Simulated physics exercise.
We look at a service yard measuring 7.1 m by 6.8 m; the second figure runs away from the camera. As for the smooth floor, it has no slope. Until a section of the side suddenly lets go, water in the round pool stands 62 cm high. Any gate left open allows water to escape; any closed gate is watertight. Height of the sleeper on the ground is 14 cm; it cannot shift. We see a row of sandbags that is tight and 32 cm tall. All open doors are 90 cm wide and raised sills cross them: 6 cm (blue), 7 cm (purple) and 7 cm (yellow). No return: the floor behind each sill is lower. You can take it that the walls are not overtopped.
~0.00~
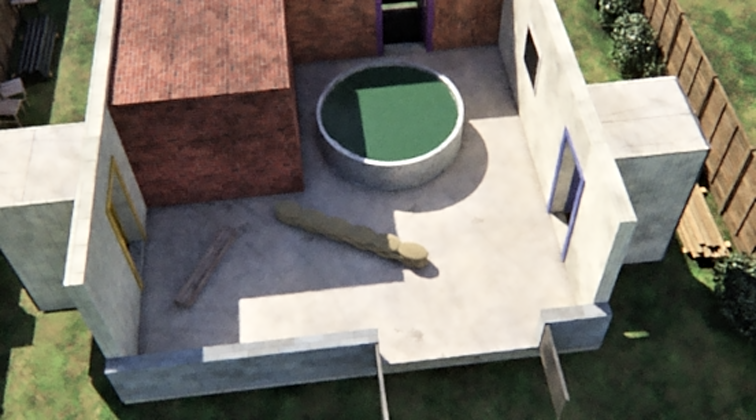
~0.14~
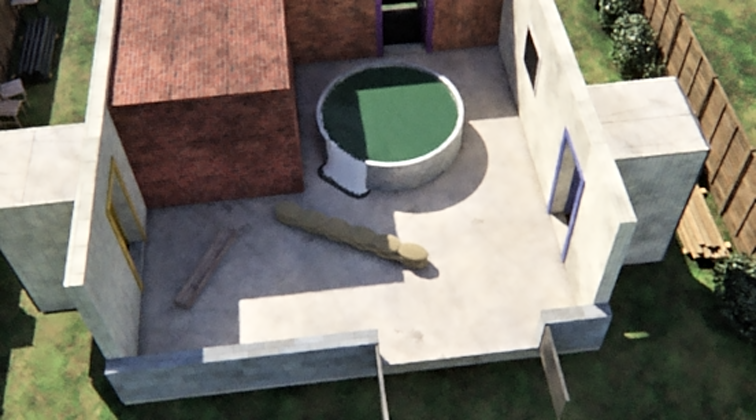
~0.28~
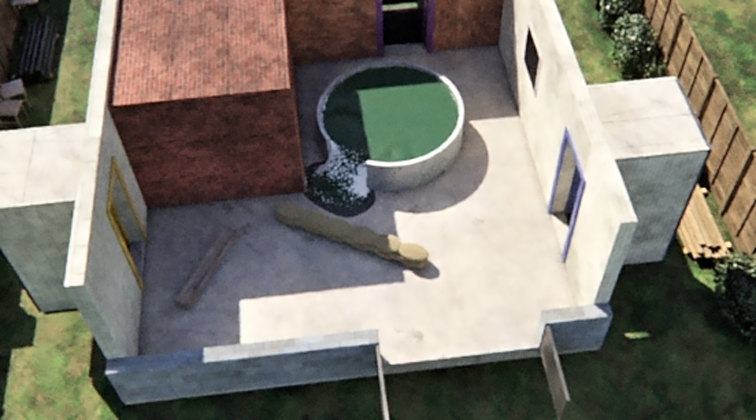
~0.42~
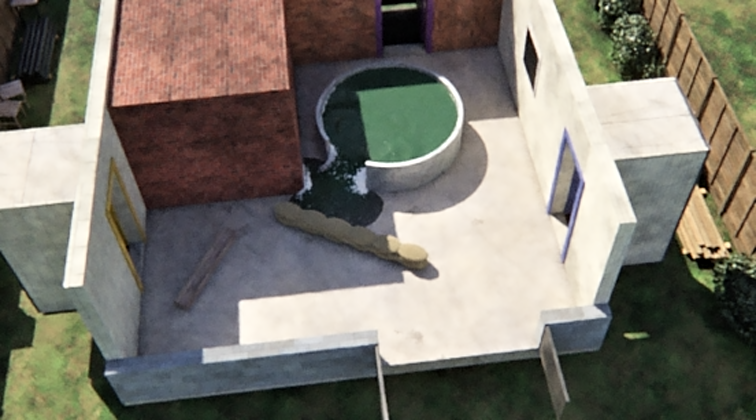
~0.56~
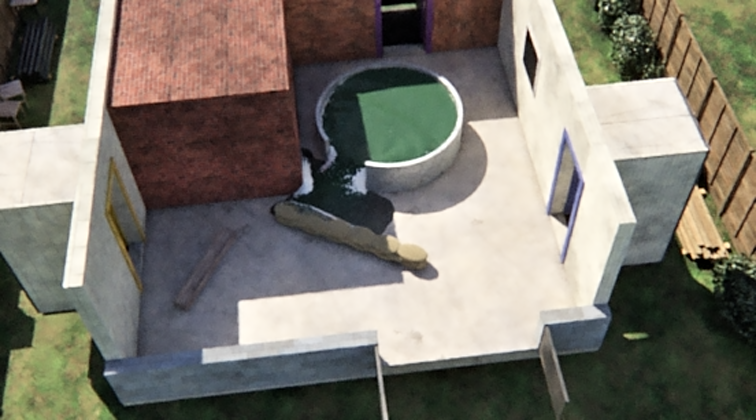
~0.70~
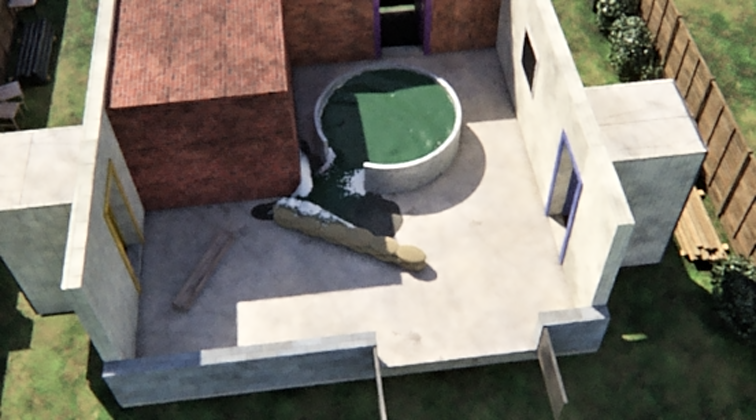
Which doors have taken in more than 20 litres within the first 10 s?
Door by door: The blue door has; the purple door has not; the yellow door has.
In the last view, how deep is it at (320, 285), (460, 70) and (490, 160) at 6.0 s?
The depths come out at 1, 4 and 3 centimetres, in the order listed.
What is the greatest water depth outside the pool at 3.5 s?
About 32 cm.
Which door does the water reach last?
That would be the purple one.
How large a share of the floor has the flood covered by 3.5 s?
Some 60 per cent of the floor is wet.
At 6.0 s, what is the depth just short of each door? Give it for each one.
Blue 12 cm, purple 3 cm, yellow 12 cm.
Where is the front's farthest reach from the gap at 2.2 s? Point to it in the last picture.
Somewhere near pixel (140, 294).
After 1.4 s water covers 15 % of the floor and is deepest (47 cm) near (307, 216); blue door not reached, purple door not reached, yellow door not reached.
After 2.2 s water covers 40 % of the floor and is deepest (44 cm) near (318, 223); blue door not reached, purple door not reached, yellow door 14 cm at the sill, 3 L in.
After 3.5 s water covers 60 % of the floor and is deepest (32 cm) near (318, 223); blue door 7 cm at the sill, 33 L in, purple door 1 cm at the sill, 0 L in, yellow door 15 cm at the sill, 52 L in.
After 6.0 s water covers 80 % of the floor and is deepest (24 cm) near (318, 223); blue door 12 cm at the sill, 116 L in, purple door 3 cm at the sill, 0 L in, yellow door 12 cm at the sill, 108 L in.
After 10.0 s water covers 95 % of the floor and is deepest (16 cm) near (307, 216); blue door 10 cm at the sill, 168 L in, purple door 9 cm at the sill, 2 L in, yellow door 8 cm at the sill, 131 L in.
